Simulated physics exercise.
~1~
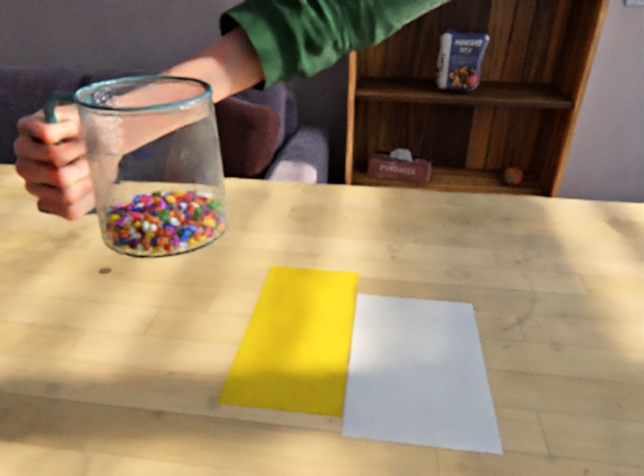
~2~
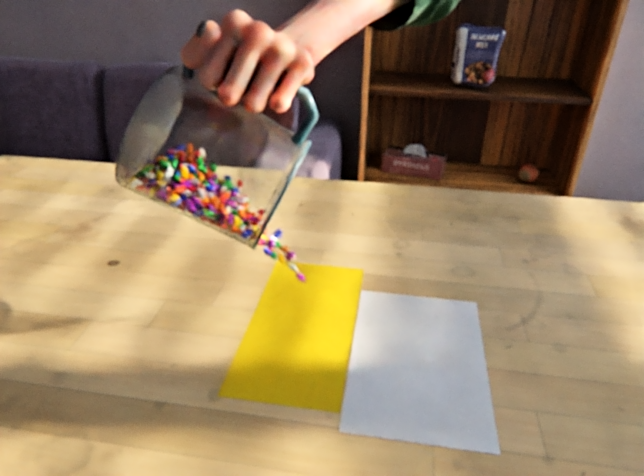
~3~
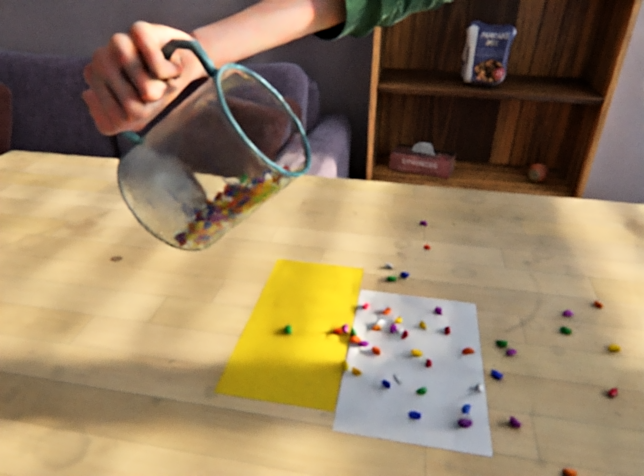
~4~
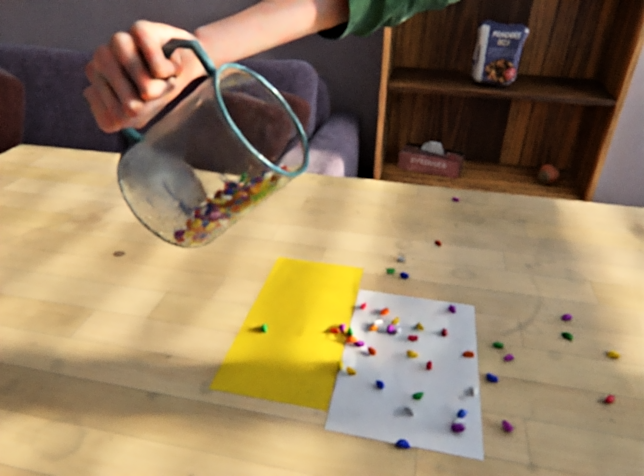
On a sunlit wooden table, a hand lifts a glass jug of colourful jelly beans and tips it above a yellow mat and a white mat, spilling some, then tilts it back; a few lie scattered, mostly on and around the white mat, while many stay in the jug.
